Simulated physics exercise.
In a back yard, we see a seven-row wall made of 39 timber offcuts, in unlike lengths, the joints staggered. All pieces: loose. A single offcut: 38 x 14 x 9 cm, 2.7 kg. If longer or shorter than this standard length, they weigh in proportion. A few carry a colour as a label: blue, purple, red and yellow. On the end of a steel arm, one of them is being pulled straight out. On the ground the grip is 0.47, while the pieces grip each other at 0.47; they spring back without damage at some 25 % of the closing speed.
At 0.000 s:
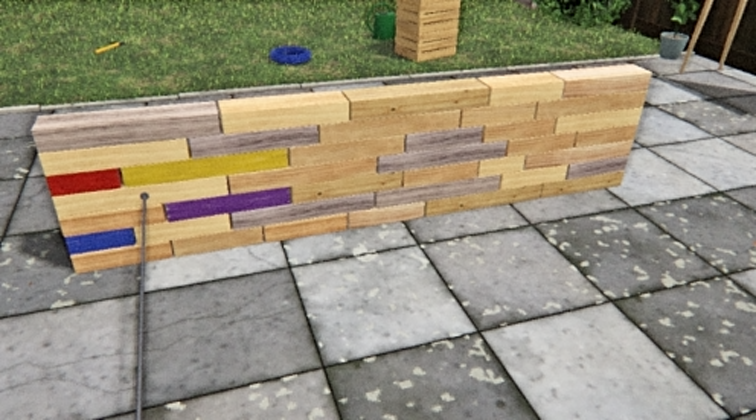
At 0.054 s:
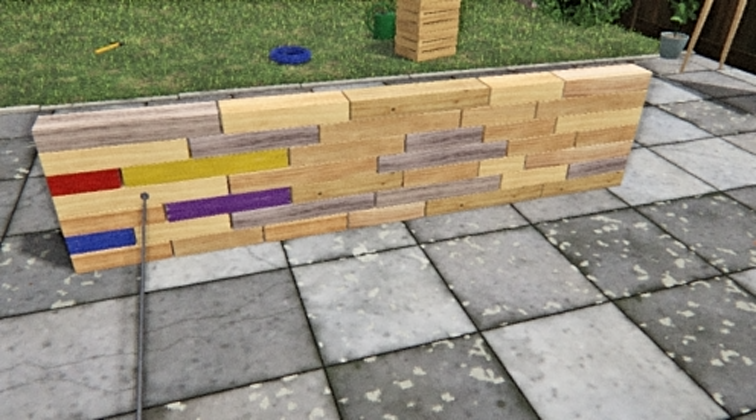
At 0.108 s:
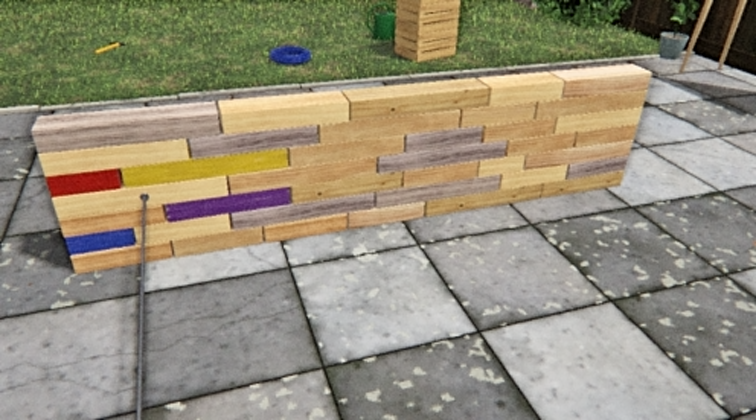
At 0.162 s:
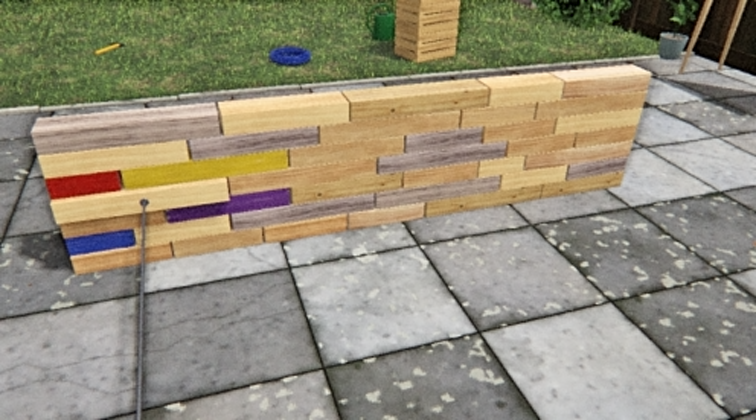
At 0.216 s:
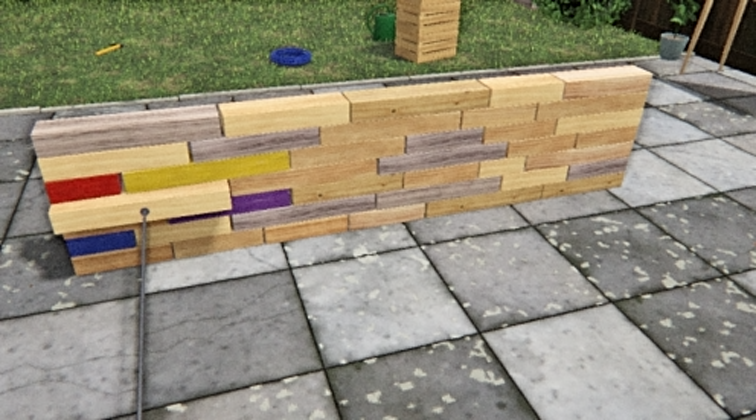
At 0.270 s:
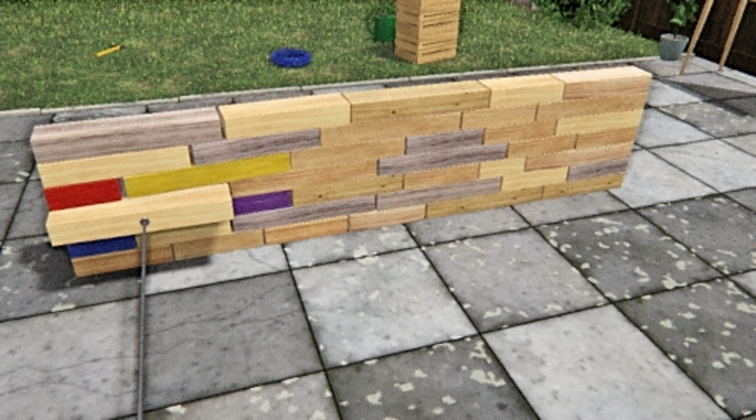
A pale wooden block was drawn out of the low timber wall by a thin metal rod, slowly at first, then clear of the face, while the red block above shifted slightly outward.
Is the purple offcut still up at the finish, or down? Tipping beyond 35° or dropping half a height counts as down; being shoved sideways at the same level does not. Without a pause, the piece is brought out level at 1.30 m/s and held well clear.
Still up.
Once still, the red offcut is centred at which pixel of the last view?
Somewhere around pixel (93, 351).
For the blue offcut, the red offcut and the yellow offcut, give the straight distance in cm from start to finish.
Moved: Blue 0, red 70, yellow 20.
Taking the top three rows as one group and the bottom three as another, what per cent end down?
From above it's 40%, from below it's 0%.
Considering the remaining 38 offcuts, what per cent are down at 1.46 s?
By then, 15 per cent.
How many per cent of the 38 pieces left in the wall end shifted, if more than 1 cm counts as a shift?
The share is 20 per cent.
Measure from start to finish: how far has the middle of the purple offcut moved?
Close to 0 cm, in a straight line.
By 0.66 s, 3 of the 38 other offcuts down; purple offcut unmoved; red offcut tilted 70°, 32 cm lower.
By 1.46 s, 6 of the 38 other offcuts down; purple offcut unmoved; yellow offcut tilted 58°, 11 cm lower.
When it is over (3.6 s), 6 of the 38 other offcuts down; purple offcut unmoved; yellow offcut tilted 60°, 11 cm lower; red offcut 37 cm lower. In pixels of the last frame, middles, purple offcut near (229, 199), yellow offcut near (224, 202).
